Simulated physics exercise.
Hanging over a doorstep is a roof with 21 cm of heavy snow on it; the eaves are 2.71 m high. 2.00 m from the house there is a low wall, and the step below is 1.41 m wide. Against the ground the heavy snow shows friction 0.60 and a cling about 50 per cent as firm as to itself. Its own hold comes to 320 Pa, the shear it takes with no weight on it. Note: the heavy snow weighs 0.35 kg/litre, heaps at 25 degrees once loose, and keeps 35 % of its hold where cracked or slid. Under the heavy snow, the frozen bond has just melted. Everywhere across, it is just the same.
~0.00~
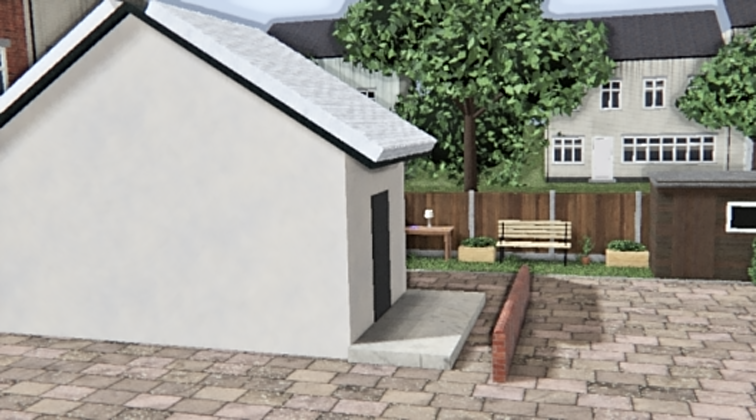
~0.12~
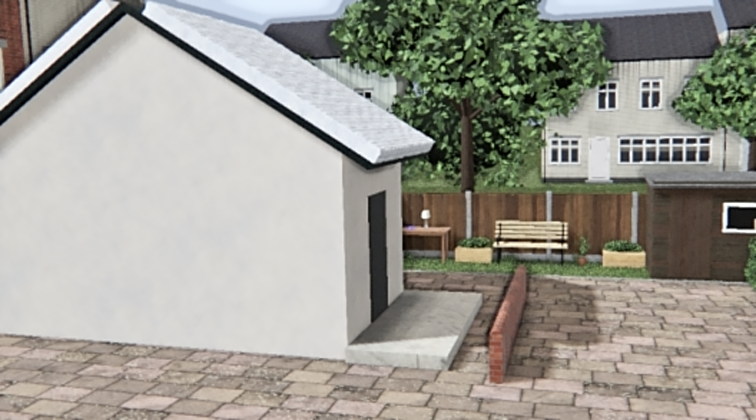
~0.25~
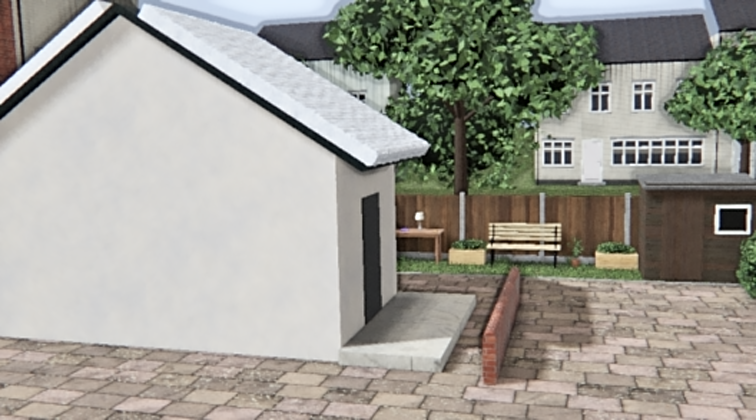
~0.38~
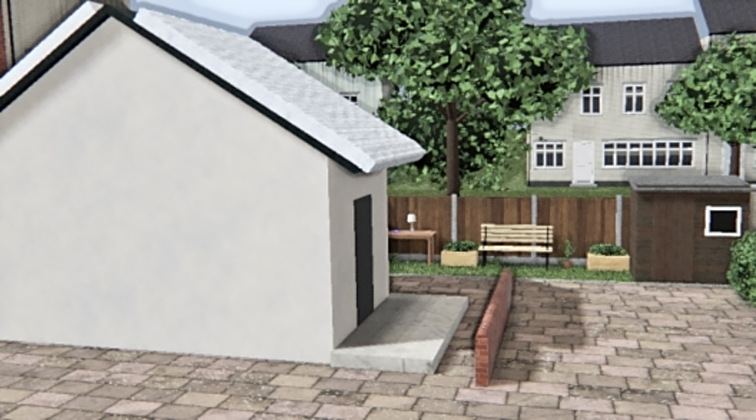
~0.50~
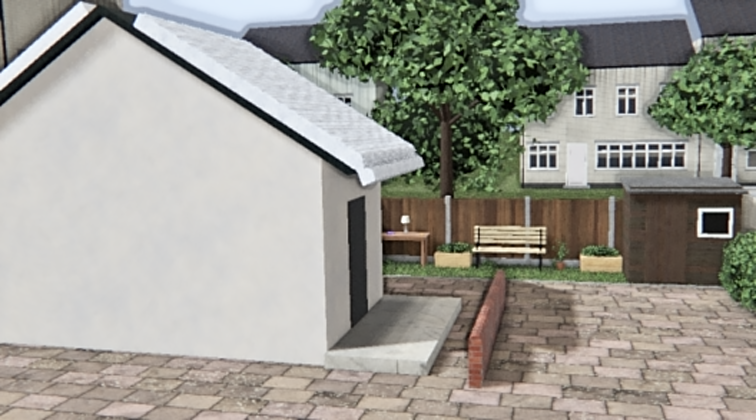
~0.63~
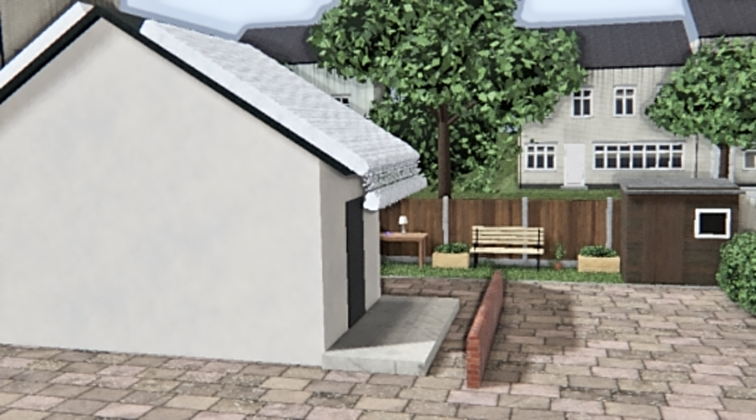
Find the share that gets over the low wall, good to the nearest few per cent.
Near 26 per cent.
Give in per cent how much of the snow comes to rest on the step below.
Something like 30 percent.
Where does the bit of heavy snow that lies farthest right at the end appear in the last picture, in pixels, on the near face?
Around (700, 394).
After 1.06 s, 81 % is still on the roof and 0 % is past the low wall.
After 1.57 s, 46 % is still on the roof and 0 % is past the low wall.
After 2.09 s, none is still on the roof and 5 % is past the low wall.
After 2.60 s, none is still on the roof and 26 % is past the low wall.
After 3.30 s, at the end, none is still on the roof and 26 % is past the low wall.
